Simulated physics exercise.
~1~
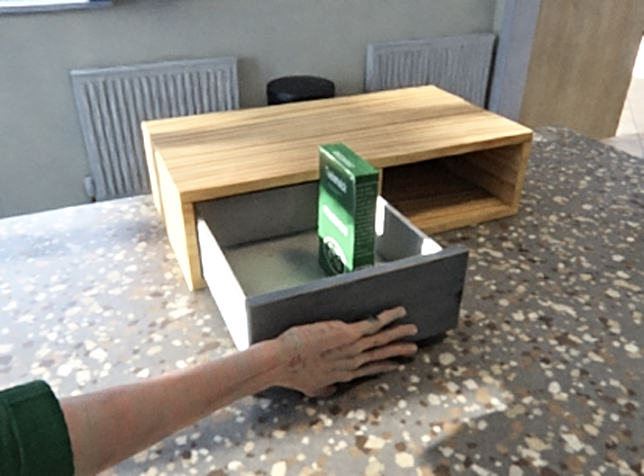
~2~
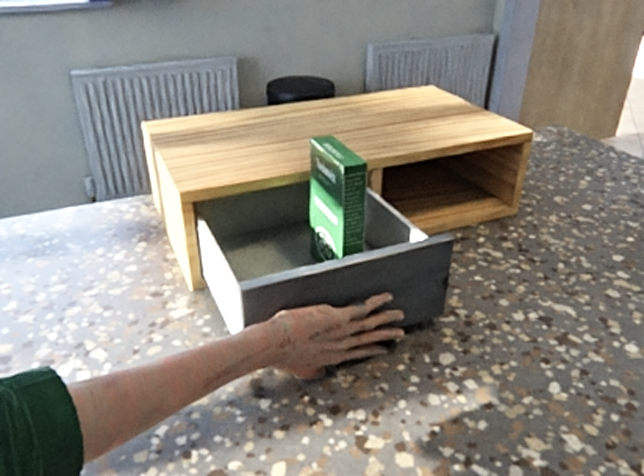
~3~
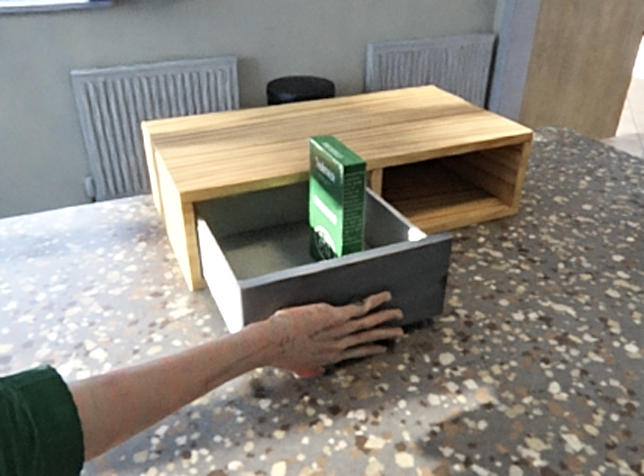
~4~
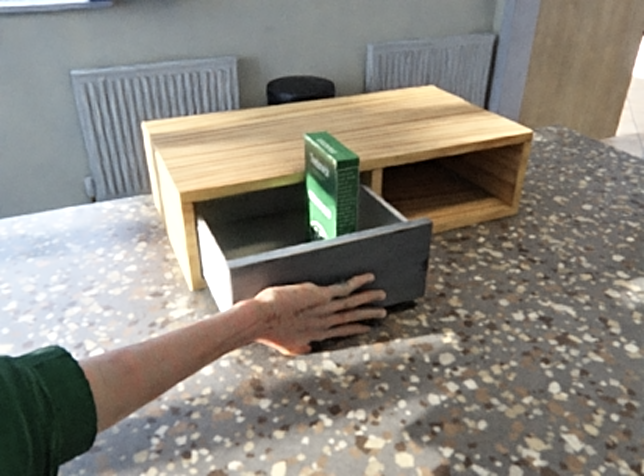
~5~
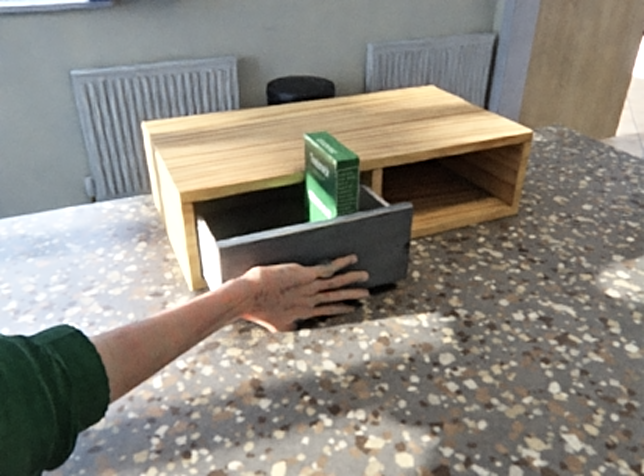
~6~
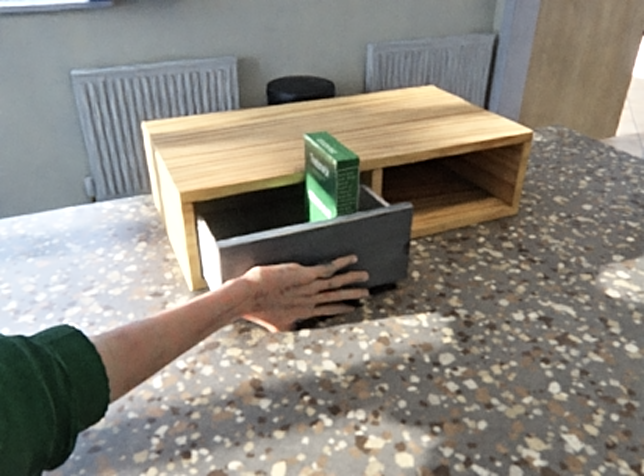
A grey drawer sits pulled out from the left side of a low wooden cabinet on a speckled countertop, with a green packet standing upright inside it. A hand in a dark green sleeve rests flat against the drawer's front and pushes it inward, carrying the packet back with it. The drawer pauses briefly, then slides farther in until the tall packet stands at the cabinet's top edge. The hand pushes the front slightly closer while the packet stays put. At the end, the drawer stops and remains ajar, the packet still upright and poking above it.
